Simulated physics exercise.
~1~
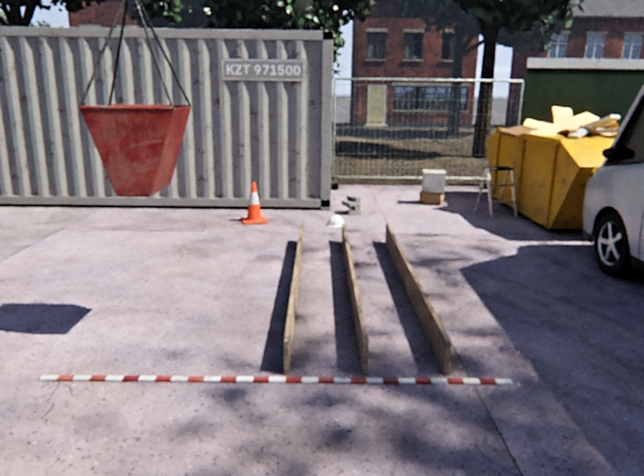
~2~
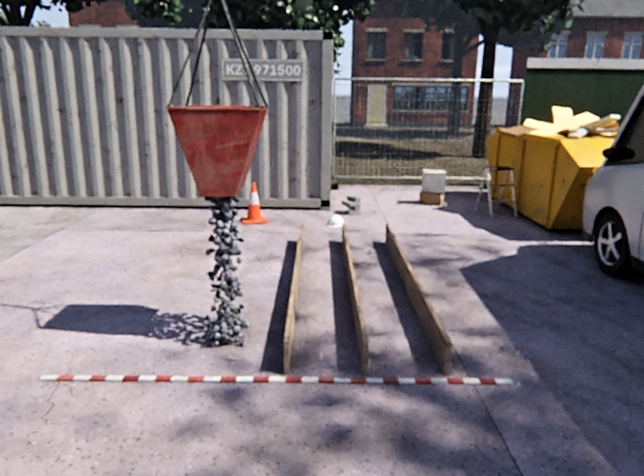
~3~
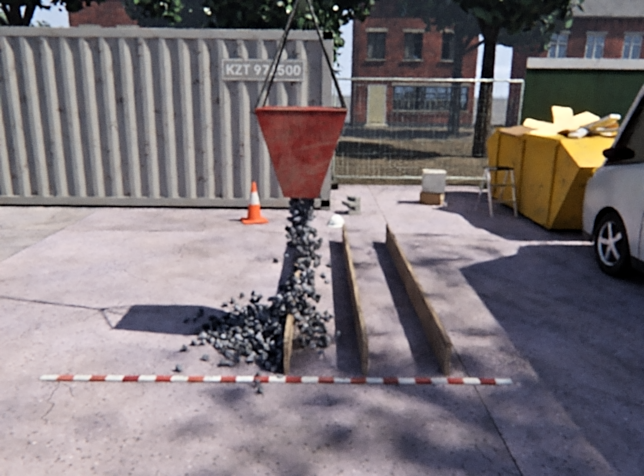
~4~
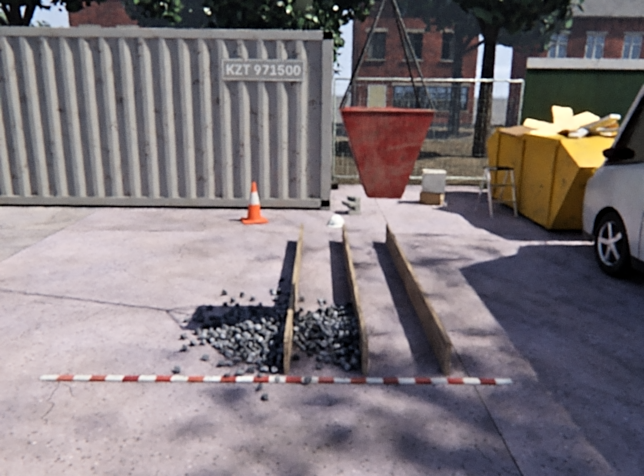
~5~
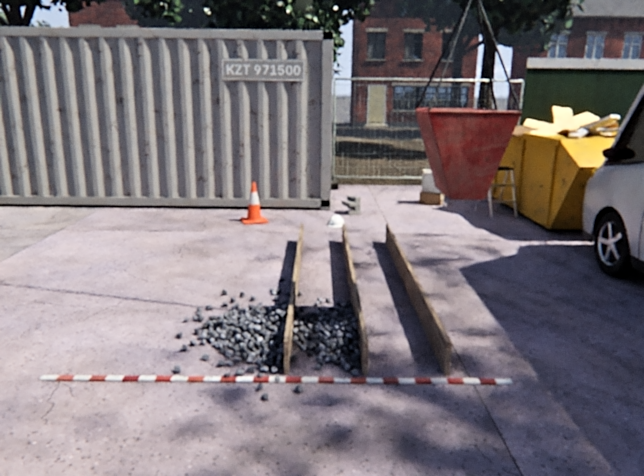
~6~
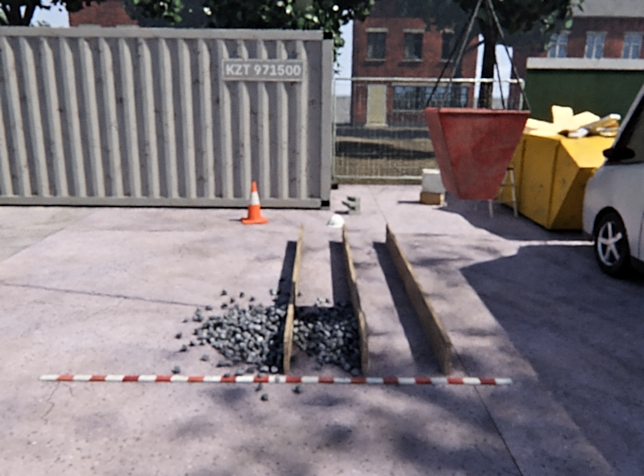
At the start, a red skip hangs from cables at the left of a paved yard, before a grey container, with three wooden planks standing on the ground. The skip travels right and dark grey stones pour from its bottom, landing left of the planks. Still moving, it passes over the leftmost plank, and the stones spread on both sides of it. The emptied skip continues right past the planks and slows near the yellow dumpster. Finally, the larger share of stones lies left of the planks, the rest fills part of the left bay, and the right bay stays empty.
